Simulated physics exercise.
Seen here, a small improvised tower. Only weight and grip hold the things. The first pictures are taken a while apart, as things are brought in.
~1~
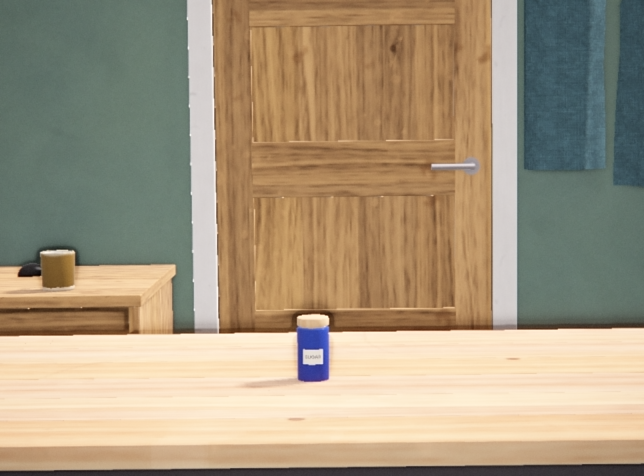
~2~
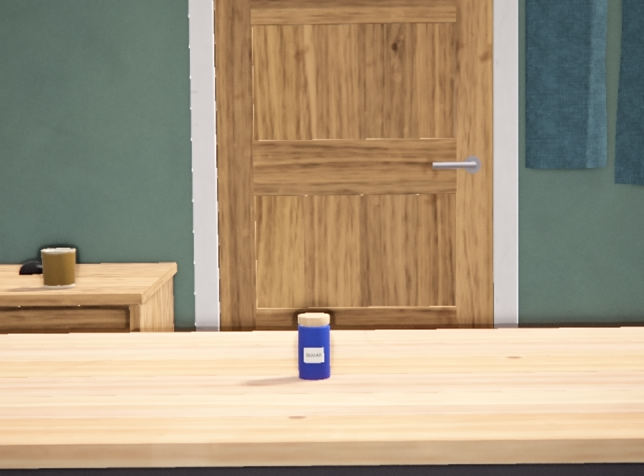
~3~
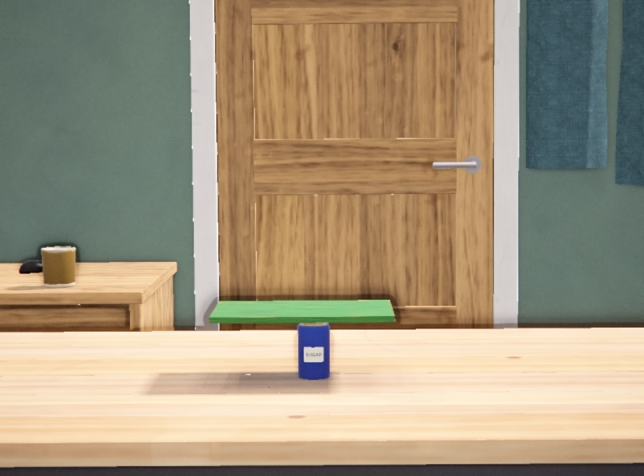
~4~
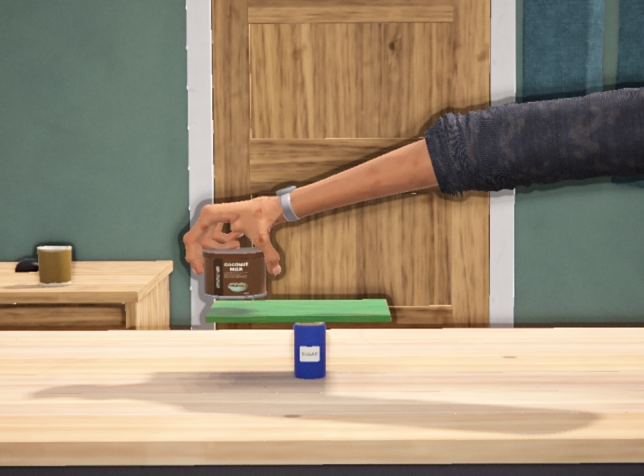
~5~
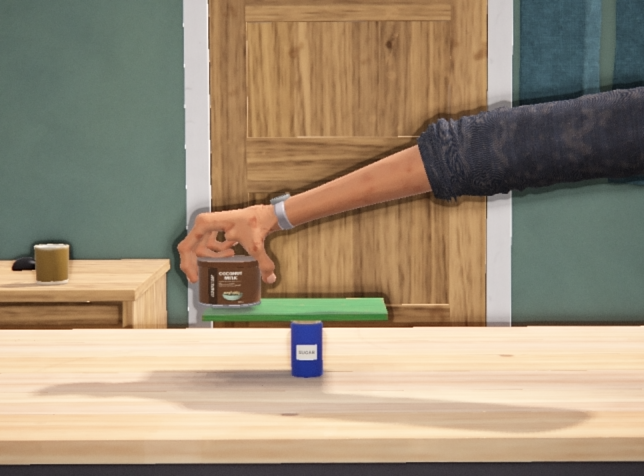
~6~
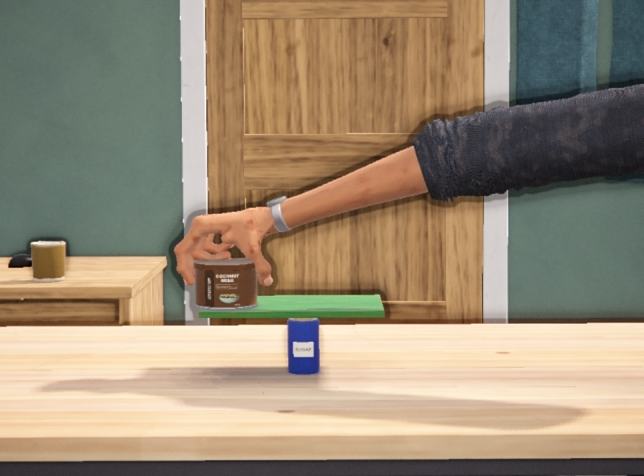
A hand lowers a brown tub onto the left end of a green board resting on a blue jar.
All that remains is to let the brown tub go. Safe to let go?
As it turns out, it gives way.
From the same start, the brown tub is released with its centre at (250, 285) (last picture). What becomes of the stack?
Then it comes apart.
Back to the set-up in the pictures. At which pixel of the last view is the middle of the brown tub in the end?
Around (221, 339).
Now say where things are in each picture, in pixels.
In the first frame, the last thing is not in view yet.
In the second frame, the last thing is not in view yet.
In the third frame, the last thing is not in view yet; green board (303, 311).
In the fourth frame, still above its spot; brown tub (235, 273); green board (299, 310).
In the fifth frame, still above its spot; brown tub (229, 281); green board (296, 309).
In the sixth frame, in place under the hand; brown tub (226, 284); green board (293, 306).
Then, 0.20 s after the last picture, brown tub tipped 16° from how it was near (220, 303); green board tipped 16° from how it was.
Then, 0.30 s after the last picture, brown tub now fallen; green board tipped 48° from how it was.
Then, 1.00 s after the last picture, green board tipped 49° from how it was.
At rest, fallen, brown tub; tipped over in the stack, green board; blue shaker in place. Seen from the same camera at the end, brown tub near (221, 339). The stack loses its balance.
